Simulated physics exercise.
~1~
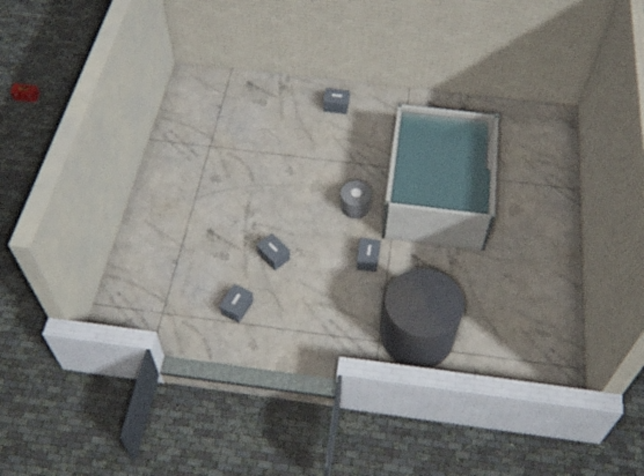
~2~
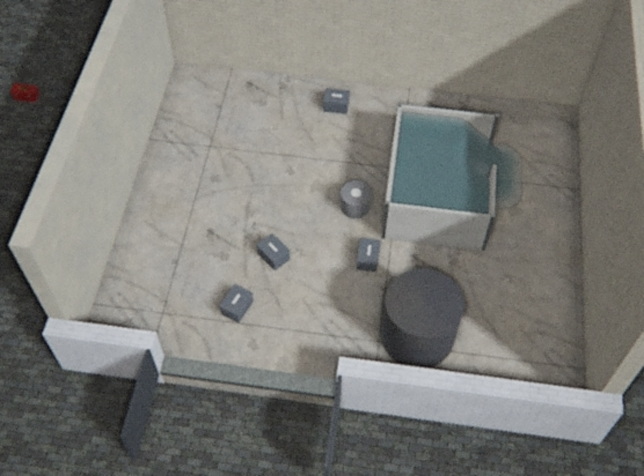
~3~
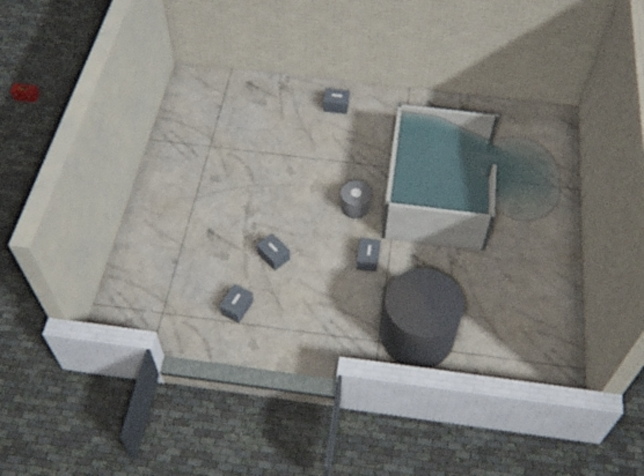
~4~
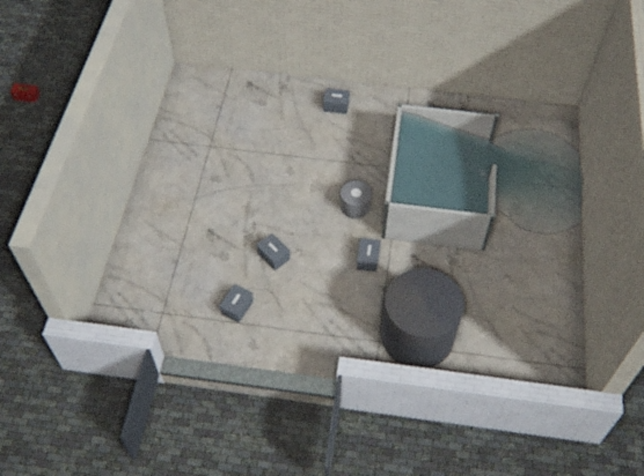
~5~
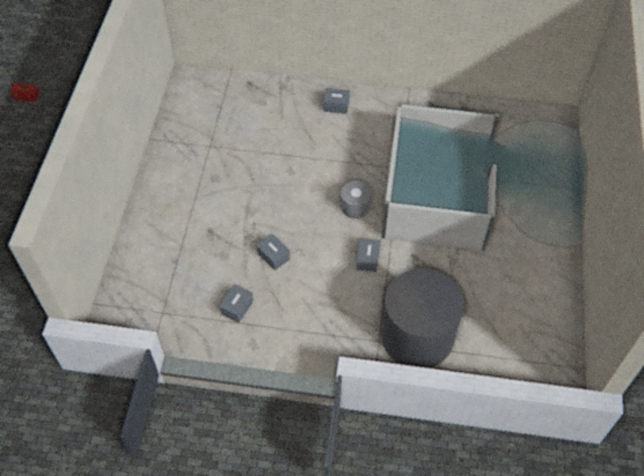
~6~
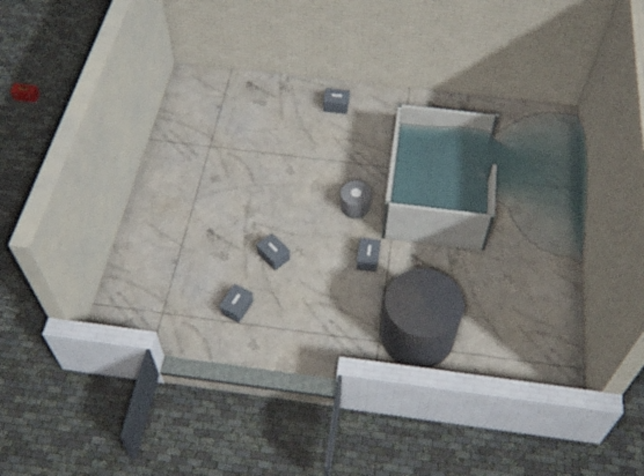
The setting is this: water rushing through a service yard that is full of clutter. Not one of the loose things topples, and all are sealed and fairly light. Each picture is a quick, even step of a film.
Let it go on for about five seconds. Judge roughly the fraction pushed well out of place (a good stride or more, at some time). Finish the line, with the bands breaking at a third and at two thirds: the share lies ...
The share lies below a third.
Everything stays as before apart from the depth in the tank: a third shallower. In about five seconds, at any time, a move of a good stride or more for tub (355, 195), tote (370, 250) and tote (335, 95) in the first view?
As asked: Fell short, fell short, went the distance.
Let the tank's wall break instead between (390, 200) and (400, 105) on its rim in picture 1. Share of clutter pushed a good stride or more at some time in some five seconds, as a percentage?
I'd guess close to 80 percent.
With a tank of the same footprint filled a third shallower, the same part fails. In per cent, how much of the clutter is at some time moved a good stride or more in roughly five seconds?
Close to 20 in a hundred, give or take.
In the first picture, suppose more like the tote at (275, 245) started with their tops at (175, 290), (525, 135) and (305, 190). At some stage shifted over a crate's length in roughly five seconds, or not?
Results - 1: Doesn't go far; 2: Ends up far away; 3: Doesn't go far.
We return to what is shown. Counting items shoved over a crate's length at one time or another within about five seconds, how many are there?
I make it 1 of them.
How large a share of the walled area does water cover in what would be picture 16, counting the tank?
Reading: About 35 %.
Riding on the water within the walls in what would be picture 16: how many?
0 in total.
A moment on, 0 of 5 are well off their spots; 0 afloat.
Next, 0 of 5 are well off their spots; 0 afloat.
Later, 1 of 5 are well off their spots; 0 afloat.
In the end, 1 of 5 are well off their spots, and 1 have been at some point; 1 afloat.
